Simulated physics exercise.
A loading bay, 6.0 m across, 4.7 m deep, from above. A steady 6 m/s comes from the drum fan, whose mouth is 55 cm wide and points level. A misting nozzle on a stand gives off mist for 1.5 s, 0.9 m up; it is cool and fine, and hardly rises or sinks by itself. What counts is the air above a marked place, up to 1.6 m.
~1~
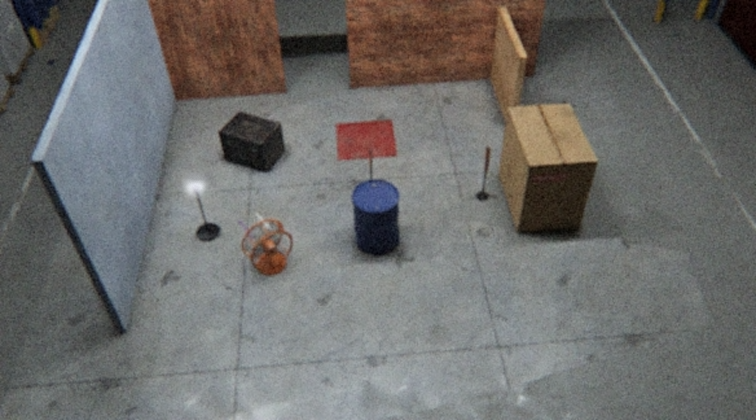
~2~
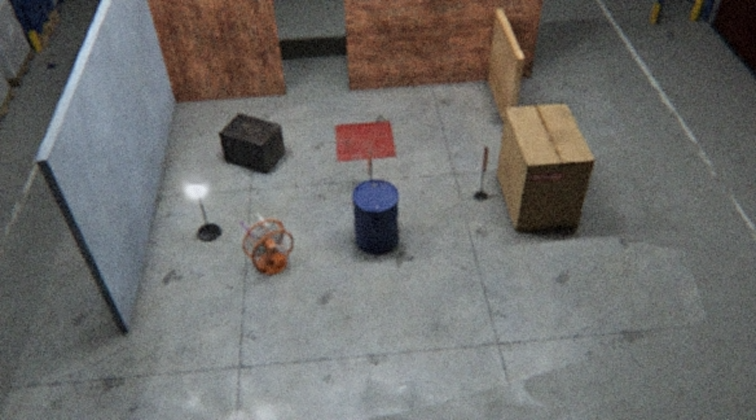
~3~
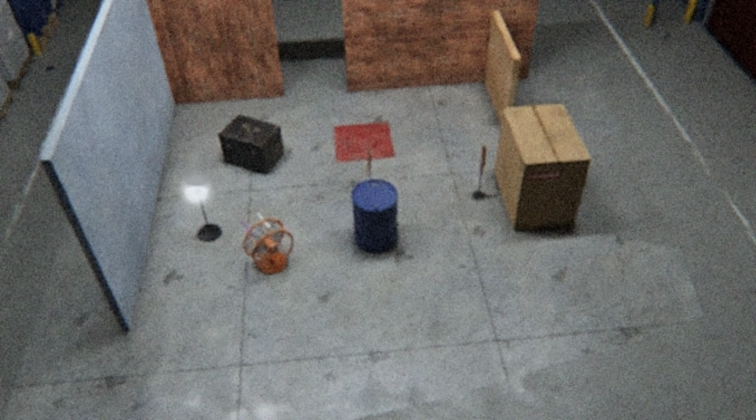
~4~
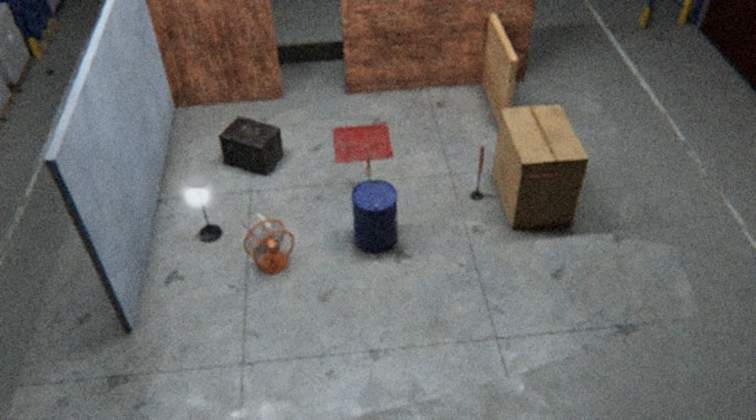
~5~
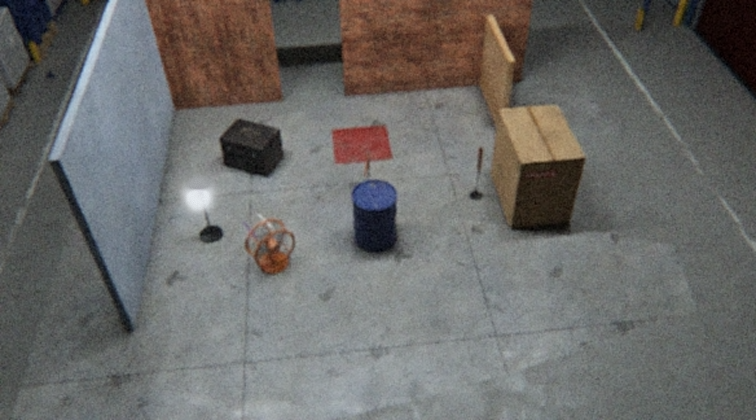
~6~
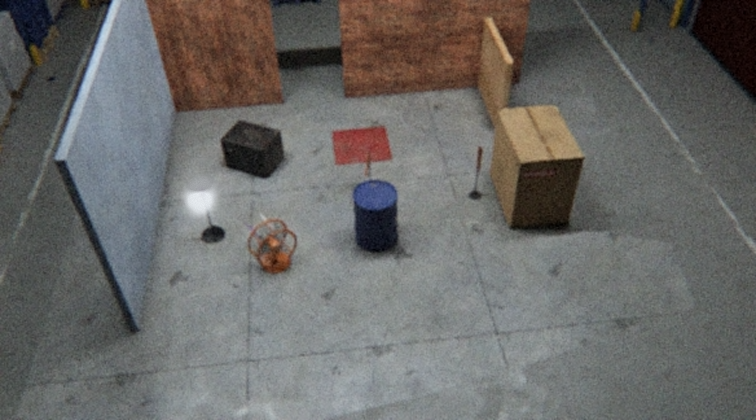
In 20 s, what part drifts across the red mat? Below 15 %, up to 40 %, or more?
The share reaching it is less than 15 %.
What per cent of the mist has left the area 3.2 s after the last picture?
About 30 %.
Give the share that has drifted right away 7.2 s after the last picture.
About 60 %.
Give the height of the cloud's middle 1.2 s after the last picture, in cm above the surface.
Roughly 50 cm up.
Then, 1.2 s after the last picture, 0 % has passed over the red mat; 0 % has left the area, and the middle of the rest is near (189, 189).
Then, 3.2 s after the last picture, 0 % has passed over the red mat; 25 % has left the area, and the middle of the rest is near (154, 141).
Then, 7.2 s after the last picture, 0 % has passed over the red mat; 56 % has left the area, and the middle of the rest is near (144, 186).
Then, 19.2 s after the last picture, 0 % has passed over the red mat; 84 % has left the area, and the middle of the rest is near (165, 226).
